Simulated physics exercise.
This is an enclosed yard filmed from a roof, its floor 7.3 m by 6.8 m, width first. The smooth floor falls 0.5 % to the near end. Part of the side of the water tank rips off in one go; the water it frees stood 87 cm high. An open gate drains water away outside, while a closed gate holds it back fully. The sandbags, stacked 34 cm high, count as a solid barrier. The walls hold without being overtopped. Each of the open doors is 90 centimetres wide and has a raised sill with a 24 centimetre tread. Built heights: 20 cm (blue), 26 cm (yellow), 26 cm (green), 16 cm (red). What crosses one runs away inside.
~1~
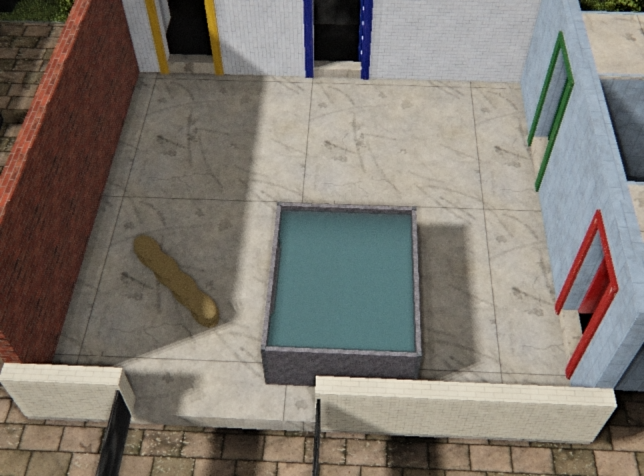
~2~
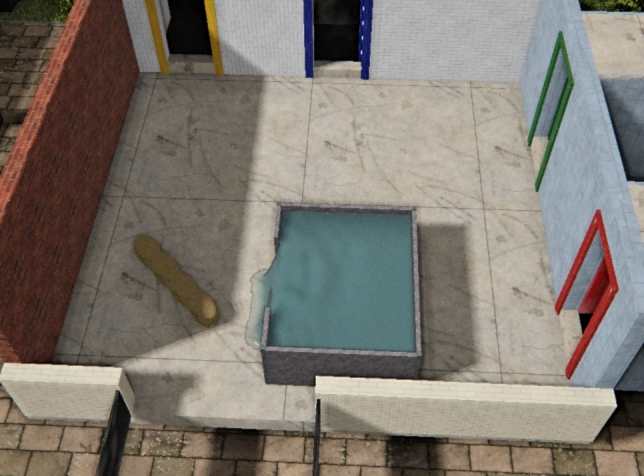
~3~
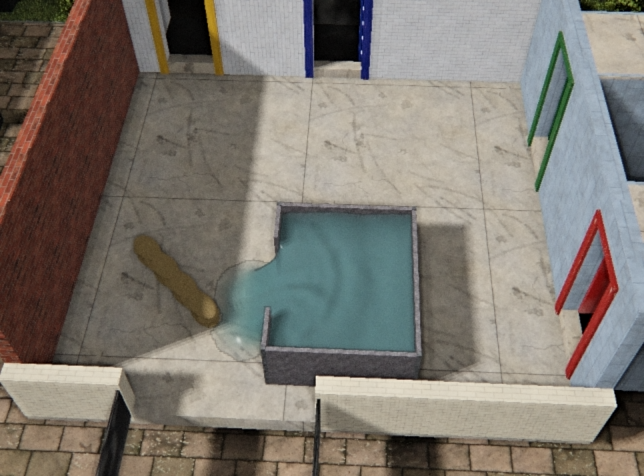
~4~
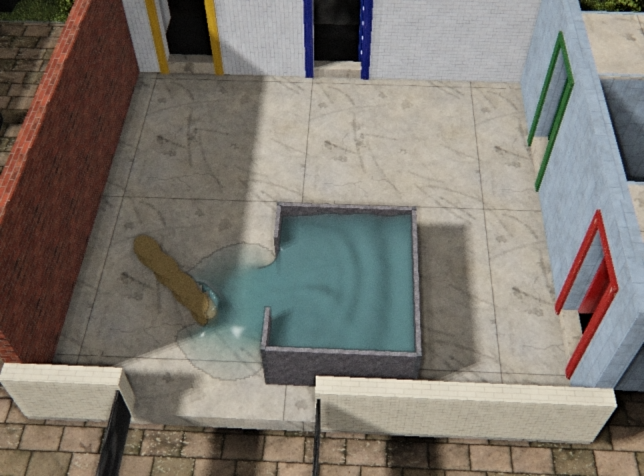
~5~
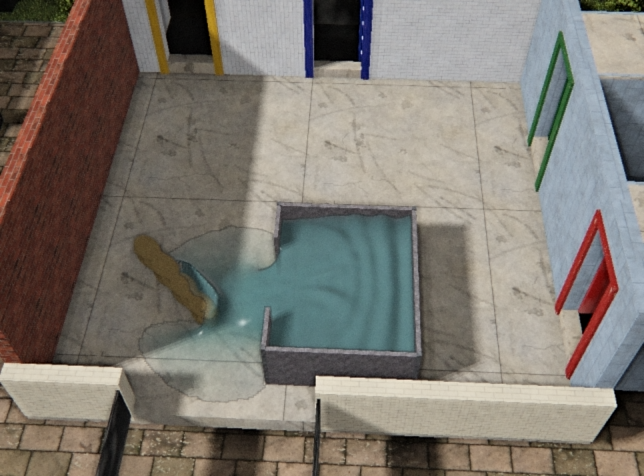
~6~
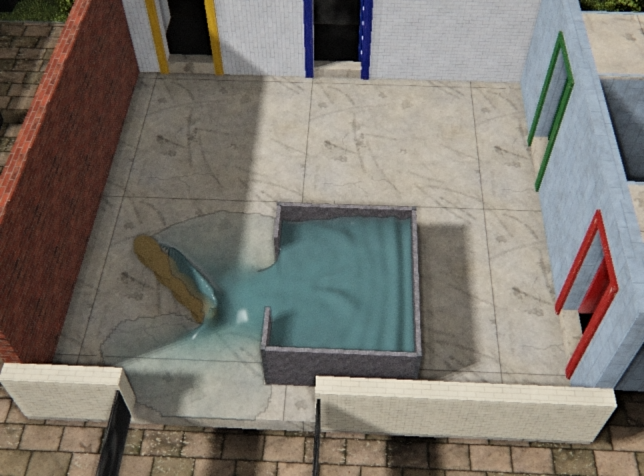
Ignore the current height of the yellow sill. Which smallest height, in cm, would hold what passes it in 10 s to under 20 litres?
It would have to be roughly 29 cm high.
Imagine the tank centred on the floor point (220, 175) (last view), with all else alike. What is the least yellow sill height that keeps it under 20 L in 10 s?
Minimum: Approx. 33 cm.
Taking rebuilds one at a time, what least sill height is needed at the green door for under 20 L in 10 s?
Green: 9.0 cm.
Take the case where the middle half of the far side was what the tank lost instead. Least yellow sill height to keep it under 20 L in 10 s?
It should stand roughly 14.0 cm high.
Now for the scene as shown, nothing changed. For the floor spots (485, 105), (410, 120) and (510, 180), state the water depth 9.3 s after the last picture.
About 12, 4 and 10 cm respectively.
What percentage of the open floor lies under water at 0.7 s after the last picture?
About 25 per cent.
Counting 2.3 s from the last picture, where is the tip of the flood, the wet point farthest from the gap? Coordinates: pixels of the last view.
Look about (139, 76) in the last picture.
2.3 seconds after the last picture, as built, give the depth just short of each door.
Blue door 0 cm, yellow door 31 cm, green door 0 cm, red door 0 cm.
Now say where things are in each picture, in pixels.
In the first picture, still water, 87 cm deep, in the water tank at (344, 277); the yellow door at (185, 30) is dry.
In the second picture, water pours out at (276, 295) and has run 0.3 m, to (251, 337); about 13 cm deep outside, 87 cm at the back.
In the third picture, water pours out at (276, 297) and has run 0.9 m, to (220, 294); about 15 cm deep outside, 87 cm at the back.
In the fourth picture, the front is at (187, 280), 1.4 m from the gap at (277, 298); 2.2 m2 of floor is wet, 84 cm left at the back.
In the fifth picture, the gap is at (276, 297), the front 1.9 m out at (146, 344); the back of the water tank holds 76 cm.
In the sixth picture, the front is at (107, 349), 2.4 m from the gap at (276, 297); 5.5 m2 of floor is wet, 72 cm left at the back; the yellow door at (185, 30), 5.7 m from the gap, is still 3.7 m from the nearest water.
Then, 0.7 s after the last picture water covers 25 % of the floor, deepest (57 cm) near (224, 322); it has not reached the yellow door.
Then, 2.3 s after the last picture water covers 40 % of the floor, deepest (42 cm) near (158, 77); 31 cm at the yellow door, 7 litres in over its 26 cm sill.
Then, 9.3 s after the last picture water covers 95 % of the floor, deepest (14 cm) near (556, 415); 4 cm at the yellow door, 41 litres in over its 26 cm sill.
At the yellow door as built, the water peaked near 32 cm, 2.5 s after the last picture.
Run again over the same 10 s with other heights there, 33 litres in over 27 cm, 12 litres over 31.5 cm. The limit of 20 litres is kept from about 29 cm up.
